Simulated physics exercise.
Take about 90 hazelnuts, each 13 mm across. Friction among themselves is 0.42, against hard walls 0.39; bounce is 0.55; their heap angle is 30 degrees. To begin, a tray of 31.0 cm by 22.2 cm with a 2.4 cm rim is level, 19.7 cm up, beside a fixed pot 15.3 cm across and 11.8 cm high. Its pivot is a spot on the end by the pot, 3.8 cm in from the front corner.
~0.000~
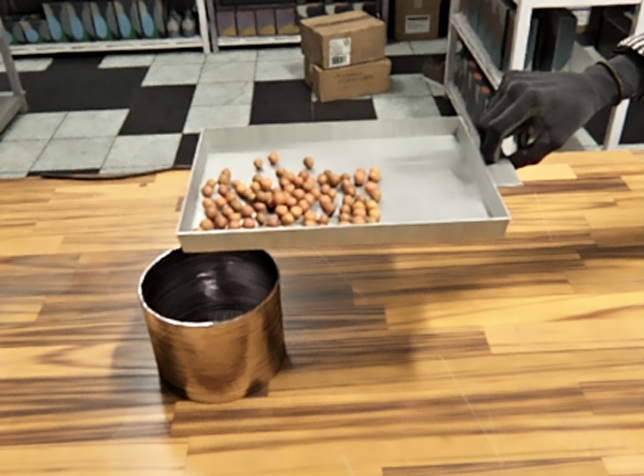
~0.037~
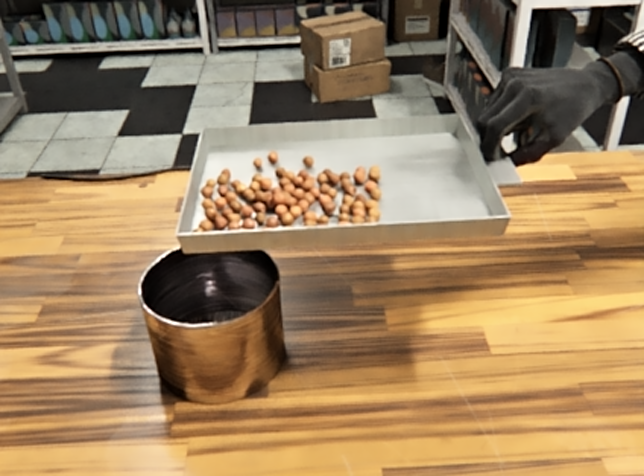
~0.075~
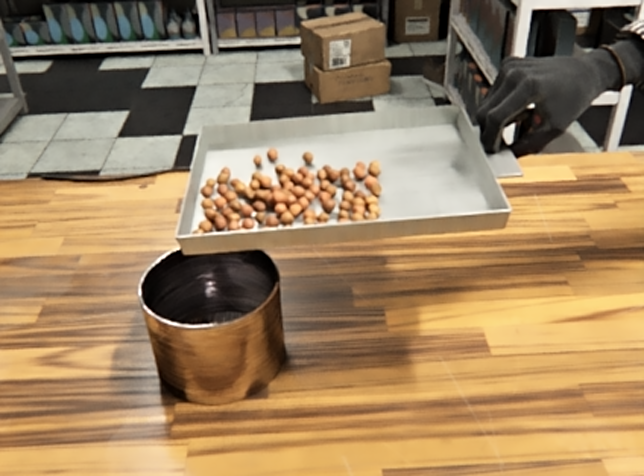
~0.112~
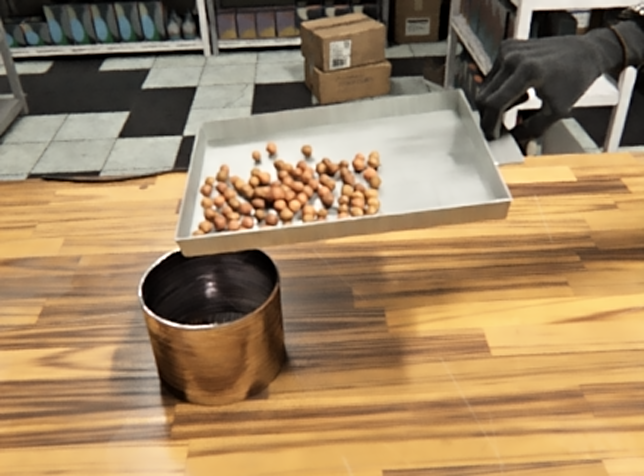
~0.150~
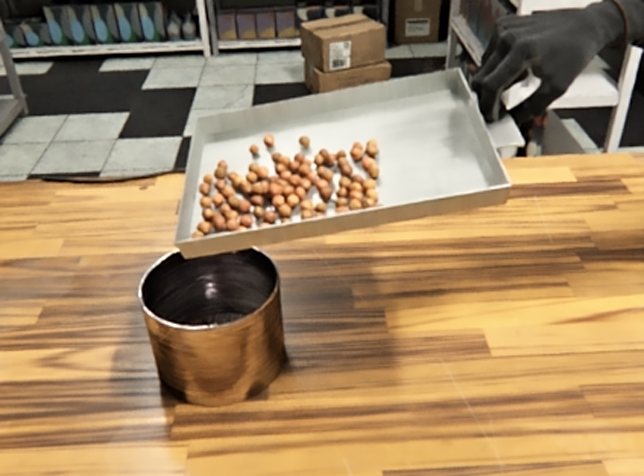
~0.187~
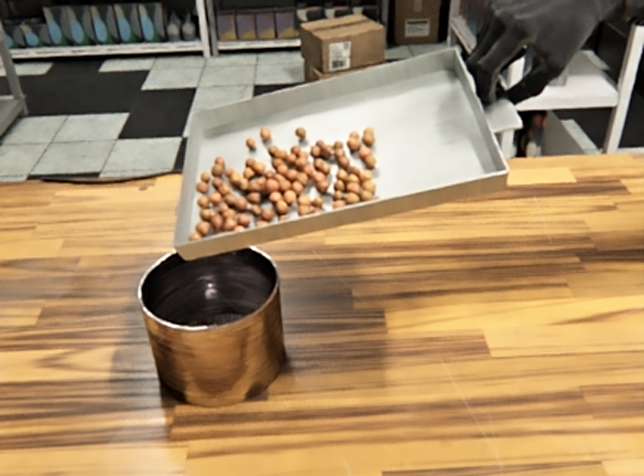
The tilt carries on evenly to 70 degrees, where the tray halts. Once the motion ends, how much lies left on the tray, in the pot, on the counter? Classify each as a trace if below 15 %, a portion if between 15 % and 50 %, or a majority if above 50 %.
Left on the tray: A majority. Pot: A trace. Counter: A trace.
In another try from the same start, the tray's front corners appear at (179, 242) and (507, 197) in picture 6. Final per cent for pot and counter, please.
Pot 0 % / counter 0 %.
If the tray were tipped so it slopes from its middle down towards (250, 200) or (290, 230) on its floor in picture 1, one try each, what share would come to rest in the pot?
First try: About 0 percent; second try: About 0 percent.
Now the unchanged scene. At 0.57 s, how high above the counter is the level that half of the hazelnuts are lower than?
Median height: Approx. 26 cm.
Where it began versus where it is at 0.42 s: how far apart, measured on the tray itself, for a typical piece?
4 cm.
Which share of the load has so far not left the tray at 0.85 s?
It works out to near 100 per cent of the load.
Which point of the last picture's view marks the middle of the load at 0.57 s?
I reckon close to (216, 184).
Then, at 0.42 s, tilt 44 degrees; the tray holds 100 %, the pot 0 %.
After 0.57 s, tilt 62 degrees; the tray holds 100 %, the pot 0 %.
Then, at 0.85 s, tilt 70 degrees; the tray holds 100 %, the pot 0 %.
In the end, at 2.2 s, tray 95 %, pot 0 %, counter 5 %.
